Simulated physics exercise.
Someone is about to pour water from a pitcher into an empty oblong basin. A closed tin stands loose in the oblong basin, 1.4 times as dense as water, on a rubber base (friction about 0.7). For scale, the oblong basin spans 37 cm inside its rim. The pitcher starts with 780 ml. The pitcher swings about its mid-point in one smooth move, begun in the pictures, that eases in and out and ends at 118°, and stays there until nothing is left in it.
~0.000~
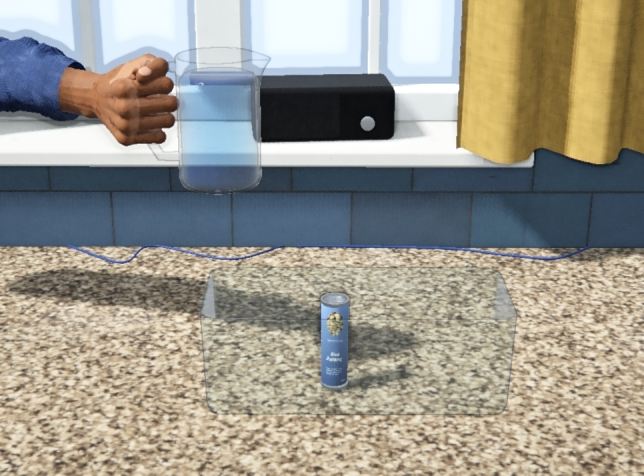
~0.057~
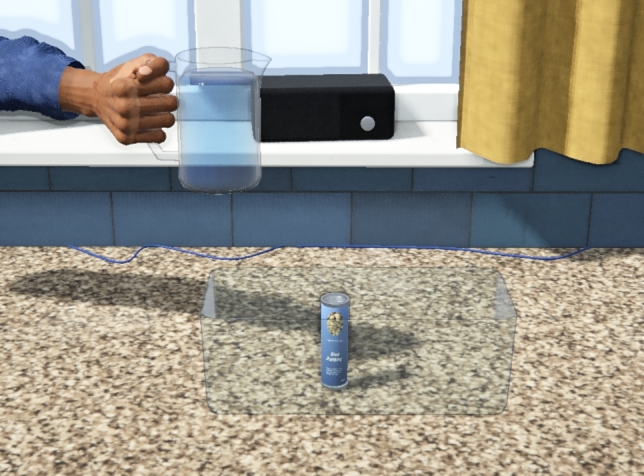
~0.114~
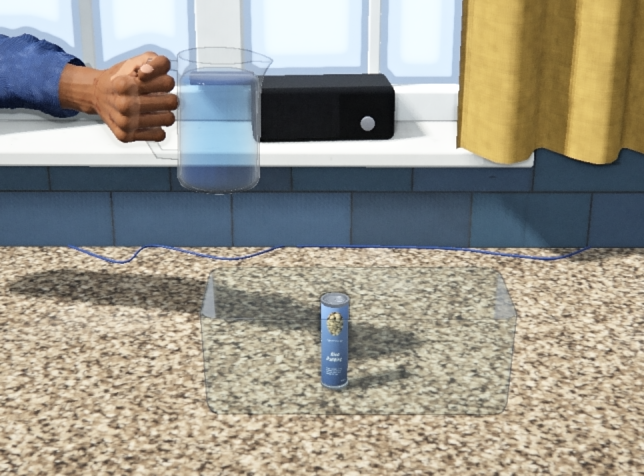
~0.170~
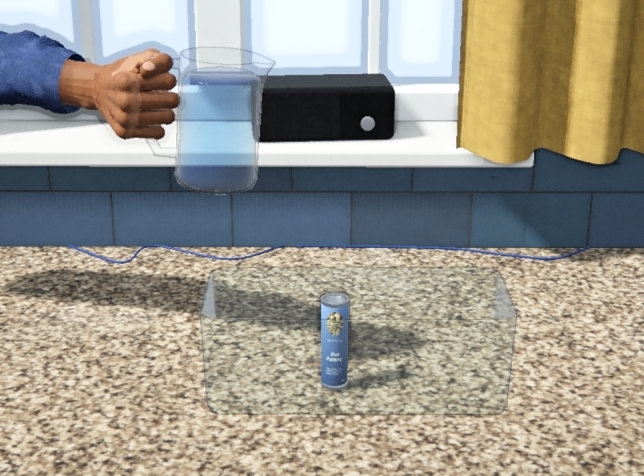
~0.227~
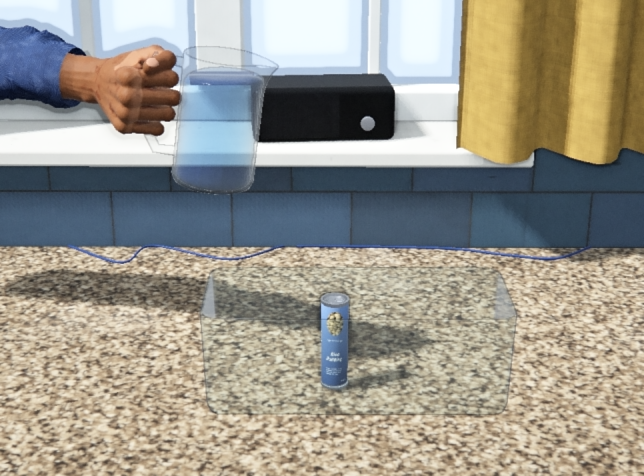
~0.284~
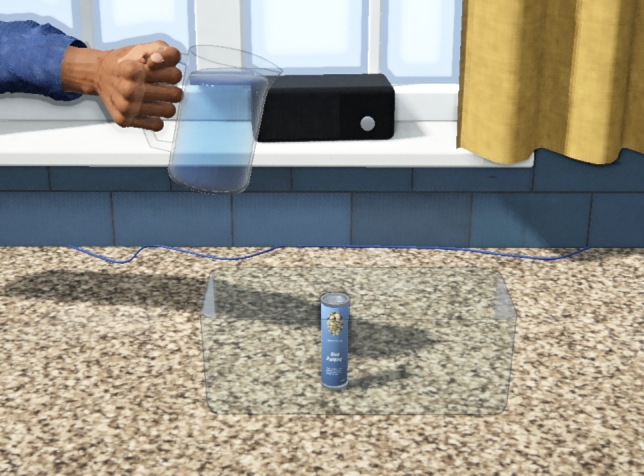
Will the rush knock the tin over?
The tin stays up.
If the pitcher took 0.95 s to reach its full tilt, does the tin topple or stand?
Then it keeps standing.
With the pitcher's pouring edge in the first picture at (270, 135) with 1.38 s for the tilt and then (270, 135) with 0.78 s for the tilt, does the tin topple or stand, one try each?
First it topples; then it topples.
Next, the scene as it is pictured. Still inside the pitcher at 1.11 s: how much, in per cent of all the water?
Some 30 per cent.
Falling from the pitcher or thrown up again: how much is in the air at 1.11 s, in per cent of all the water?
Near 28 in a hundred.
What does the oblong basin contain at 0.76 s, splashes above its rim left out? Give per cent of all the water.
About 1 per cent.
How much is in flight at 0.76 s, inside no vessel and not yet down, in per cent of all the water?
Some 12 per cent.
After 0.76 s the tilt is 69° and 86 per cent is still to pour; the tin stands where it began.
After 1.11 s the tilt is 108° and 31 per cent is still to pour; the tin stands where it began.
After 1.48 s the tilt is 118° and 0 per cent is still to pour; the tin stands where it began.
After 1.88 s the tilt is 118° and 0 per cent is still to pour; the tin stands where it began.
In the end the tin stands where it began.
